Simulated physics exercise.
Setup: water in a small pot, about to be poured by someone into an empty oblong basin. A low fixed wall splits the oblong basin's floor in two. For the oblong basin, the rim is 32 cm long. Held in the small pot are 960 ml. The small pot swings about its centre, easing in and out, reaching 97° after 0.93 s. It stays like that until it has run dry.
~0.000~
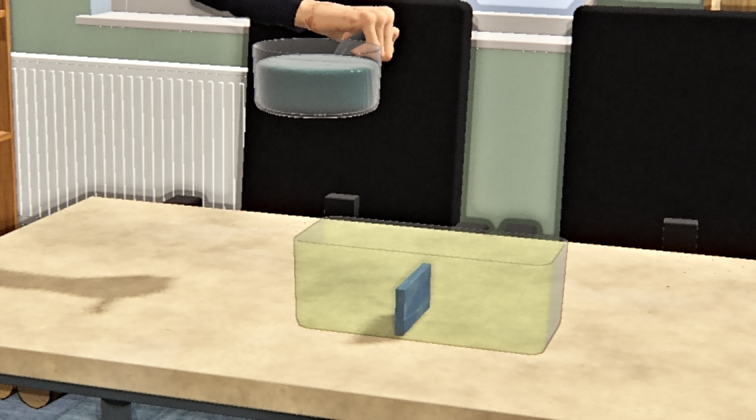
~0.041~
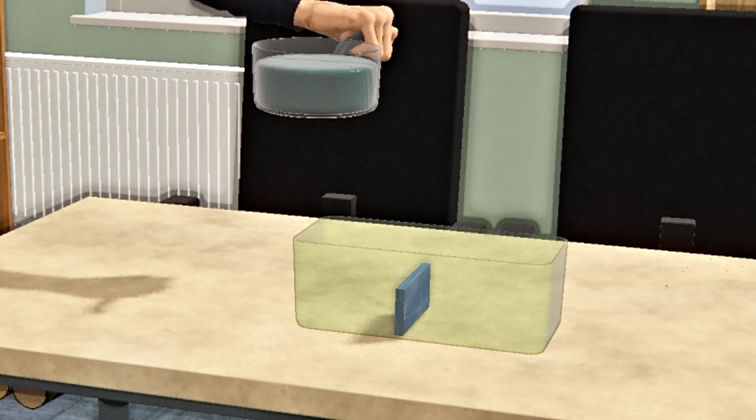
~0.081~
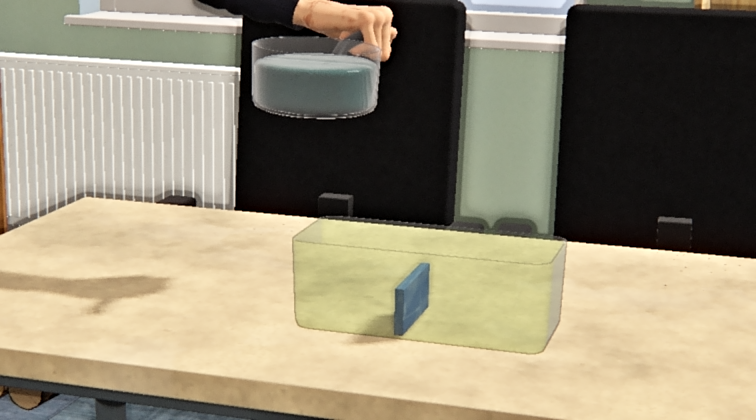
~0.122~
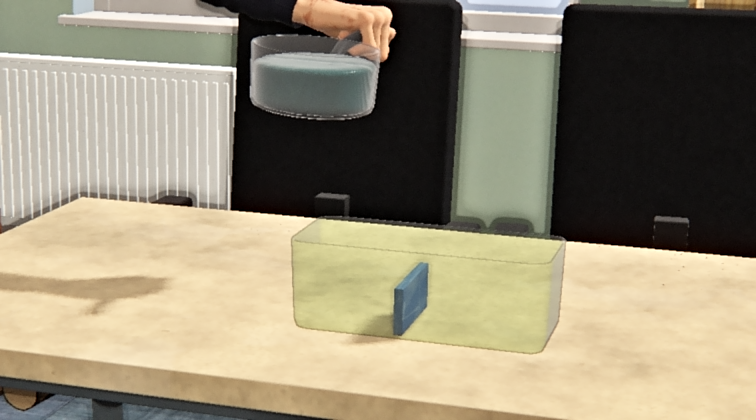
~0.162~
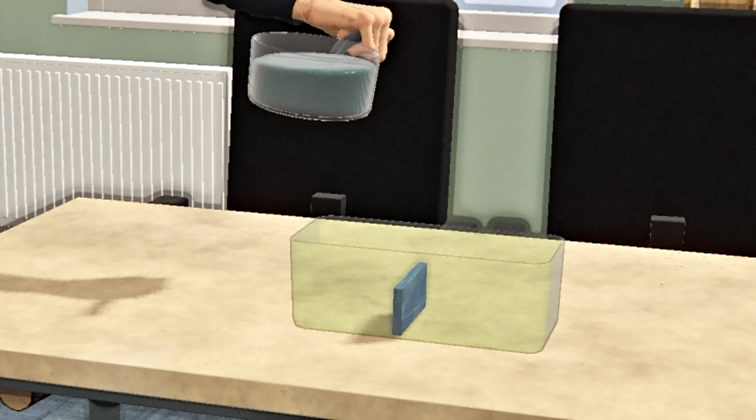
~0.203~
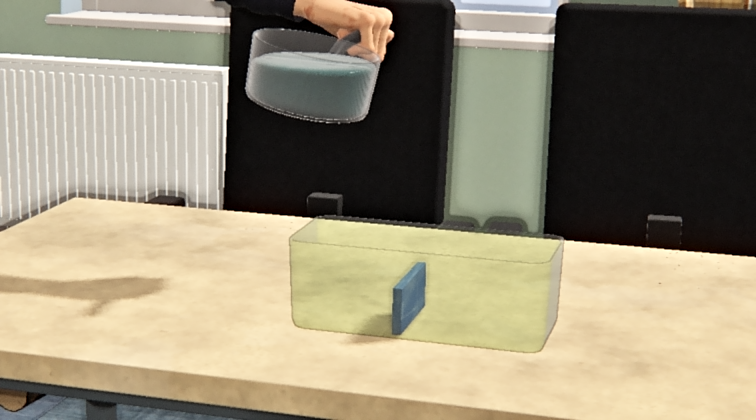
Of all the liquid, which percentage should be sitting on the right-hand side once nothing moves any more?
Around 65 per cent should be sitting there.
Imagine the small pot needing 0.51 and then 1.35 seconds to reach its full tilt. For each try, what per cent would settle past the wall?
50 and 70 %.
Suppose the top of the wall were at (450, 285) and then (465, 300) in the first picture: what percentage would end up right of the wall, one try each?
15 then 15 %.
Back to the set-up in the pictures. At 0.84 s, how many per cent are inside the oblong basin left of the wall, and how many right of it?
Around 8 on the left and around 60 on the right.
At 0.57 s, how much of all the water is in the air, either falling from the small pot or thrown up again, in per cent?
Near 36 per cent at that time.
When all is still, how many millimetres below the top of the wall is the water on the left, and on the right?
Near 40 mm for the left and near 32 mm for the right.
After 0.57 s the tilt is 65° and 61 per cent is still to pour, 1 is left of the wall and 2 right of it.
After 0.84 s the tilt is 95° and 14 per cent is still to pour, 8 is left of the wall and 61 right of it.
After 1.12 s the tilt is 97° and 2 per cent is still to pour, 28 is left of the wall and 65 right of it.
After 1.43 s the tilt is 97° and 0 per cent is still to pour, 33 is left of the wall and 65 right of it.
In the end 33 per cent lies left of the wall, 65 right of it and 1 outside.
